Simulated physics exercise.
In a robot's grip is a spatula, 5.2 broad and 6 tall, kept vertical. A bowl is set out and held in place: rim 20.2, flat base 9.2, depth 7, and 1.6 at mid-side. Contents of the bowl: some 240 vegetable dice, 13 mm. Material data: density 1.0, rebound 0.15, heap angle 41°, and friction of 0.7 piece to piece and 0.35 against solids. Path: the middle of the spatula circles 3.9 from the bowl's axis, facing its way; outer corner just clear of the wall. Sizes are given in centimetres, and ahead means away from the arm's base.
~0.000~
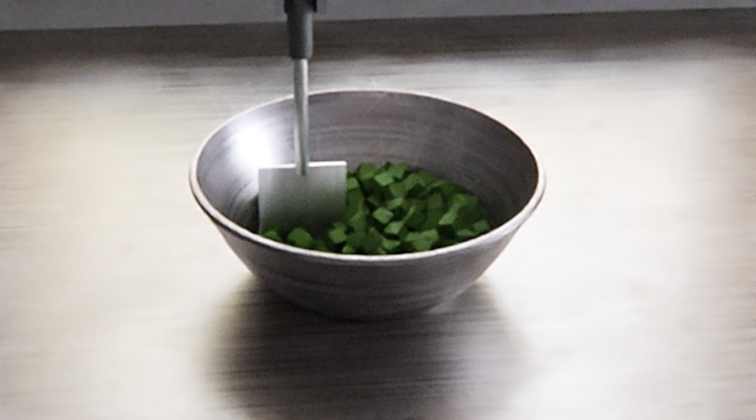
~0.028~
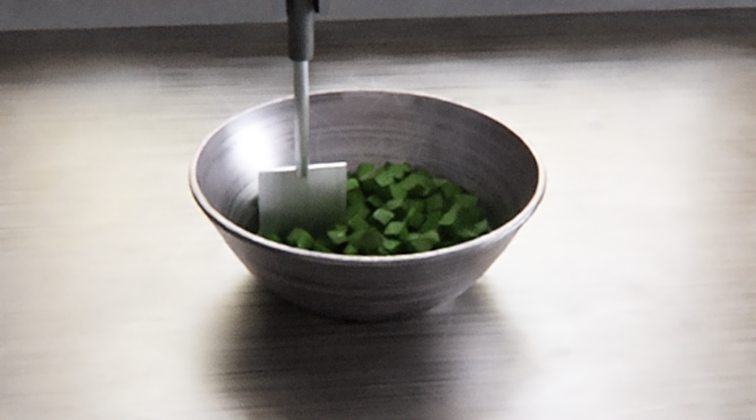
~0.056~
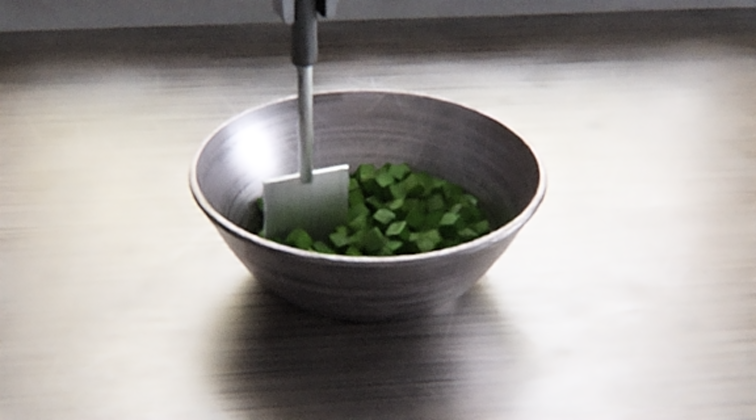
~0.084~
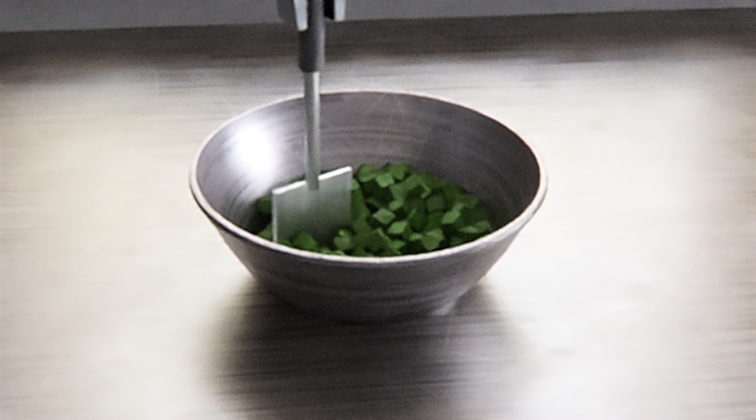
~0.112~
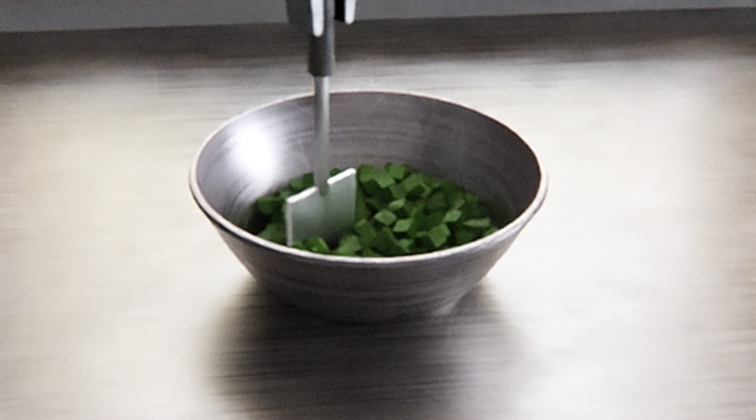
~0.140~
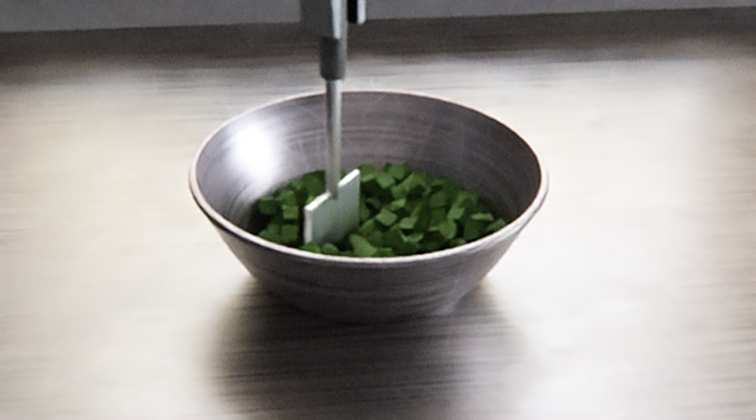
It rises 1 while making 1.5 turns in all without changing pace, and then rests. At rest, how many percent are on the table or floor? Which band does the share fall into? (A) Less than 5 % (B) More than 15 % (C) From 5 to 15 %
C.
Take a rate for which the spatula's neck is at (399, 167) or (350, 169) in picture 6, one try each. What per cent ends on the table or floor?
It comes to roughly 25 per cent and then 10 per cent.
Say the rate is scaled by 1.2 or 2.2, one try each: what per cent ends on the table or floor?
I'd expect near 10 per cent, then near 30 per cent.
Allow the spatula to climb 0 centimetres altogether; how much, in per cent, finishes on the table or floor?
That works out to some 5 per cent.
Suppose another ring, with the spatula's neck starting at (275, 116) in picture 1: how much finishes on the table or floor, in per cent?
About 10 %.
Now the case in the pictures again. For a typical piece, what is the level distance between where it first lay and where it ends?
I'd put it at roughly 7 centimetres.
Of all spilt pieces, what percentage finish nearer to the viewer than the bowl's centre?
My reading is roughly 60 per cent.
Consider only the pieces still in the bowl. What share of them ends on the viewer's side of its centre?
25 %.
By 0.58 s, 244° round, highest piece 8 above the table; 239 in the bowl, 3 on the table or floor, 1 in flight or on the tool.
By 1.03 s, 75° round, highest piece 8 above the table; 230 in the bowl, 9 on the table or floor, 4 in flight or on the tool.
By 1.45 s, 180° round, highest piece 8 above the table; 225 in the bowl, 18 on the table or floor.
By 2.15 s, 180° round, highest piece 8 above the table; 225 in the bowl, 18 on the table or floor.
Final count, 225 in the bowl, 18 on the table or floor. That is 7 % on the table or floor.
